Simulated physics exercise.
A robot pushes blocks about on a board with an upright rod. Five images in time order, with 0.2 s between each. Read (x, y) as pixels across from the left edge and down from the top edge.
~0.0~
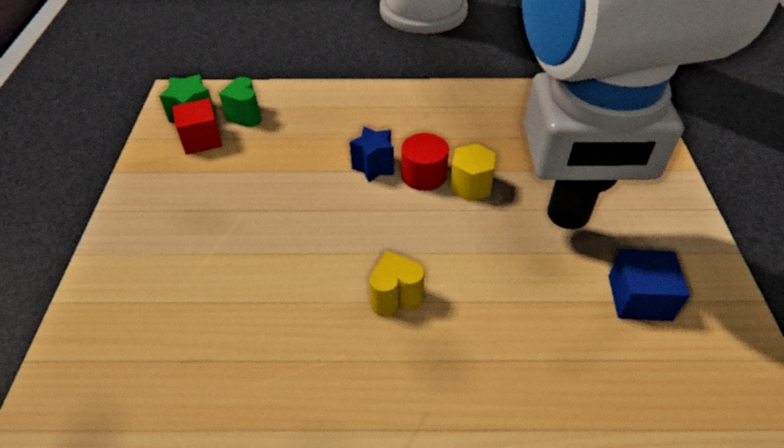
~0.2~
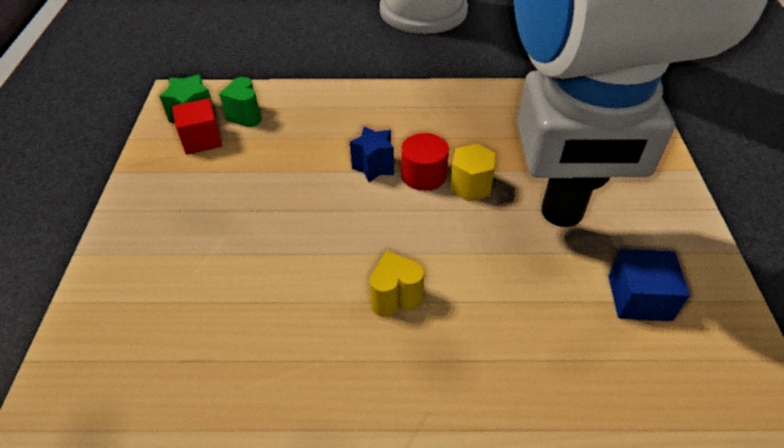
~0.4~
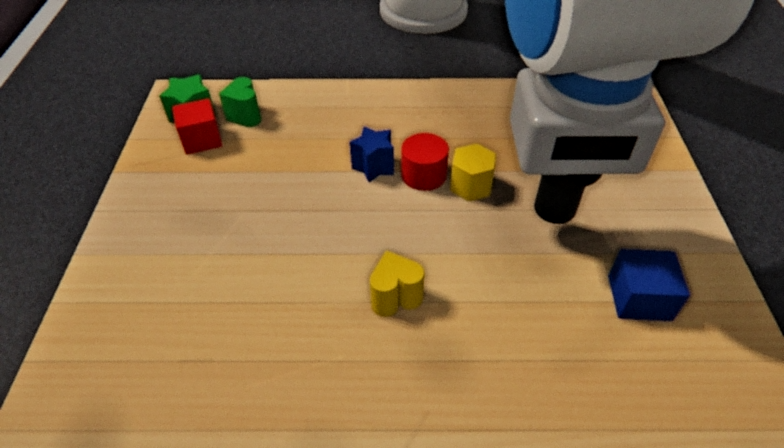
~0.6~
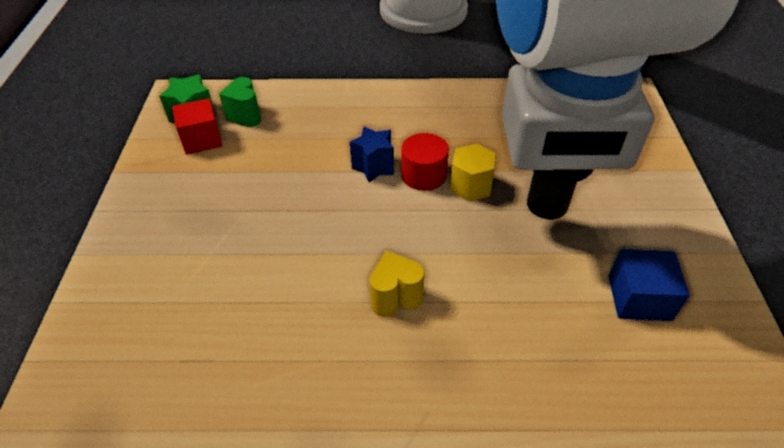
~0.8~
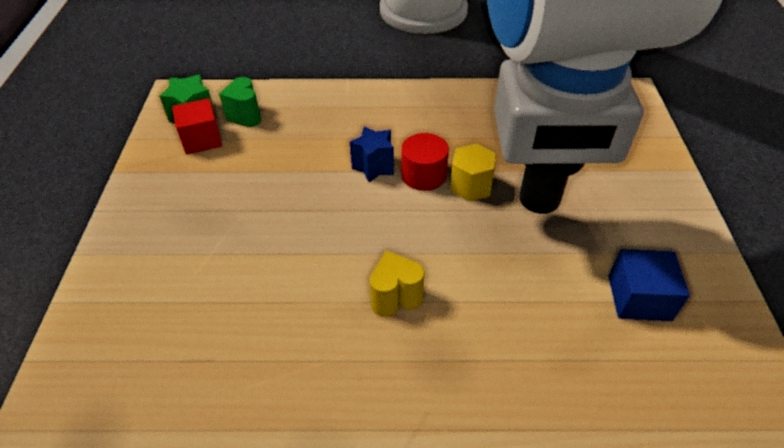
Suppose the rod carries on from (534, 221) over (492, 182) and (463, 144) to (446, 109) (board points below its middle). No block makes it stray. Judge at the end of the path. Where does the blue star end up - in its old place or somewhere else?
It moves.
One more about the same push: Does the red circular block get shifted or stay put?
The block moves away from its spot.
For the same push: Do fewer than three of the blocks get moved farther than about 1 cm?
No - that is not the case.
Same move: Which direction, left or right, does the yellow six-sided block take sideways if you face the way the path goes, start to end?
Picture yourself facing from the start of the path to its end: The yellow six-sided block moves off to your left.
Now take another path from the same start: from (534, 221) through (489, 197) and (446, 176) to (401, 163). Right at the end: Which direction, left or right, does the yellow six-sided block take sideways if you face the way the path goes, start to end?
The shift is to the right of that direction.
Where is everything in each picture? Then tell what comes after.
In the first frame, rod tip at (568, 216); block tops, blue star at (373, 139); red circular block at (425, 147); yellow six-sided block at (475, 158).
In the second frame, rod at (562, 214); blocks unchanged.
In the third frame, rod at (554, 211); blocks unchanged.
In the fourth frame, rod at (547, 206); blocks unchanged.
In the fifth frame, rod at (539, 201); blue star at (373, 139); red circular block at (425, 147); yellow six-sided block at (475, 158).
The first path, step by step. One third of the way, rod at (495, 161); blue star at (370, 140); red circular block at (412, 144); yellow six-sided block at (456, 147).
Two thirds of the way, rod at (465, 123); blue star at (351, 141); red circular block at (391, 139); yellow six-sided block at (428, 124), turned 60° anticlockwise.
At the end, rod at (448, 88); blue star at (351, 141); red circular block at (391, 139); yellow six-sided block at (428, 122), turned 70° anticlockwise.
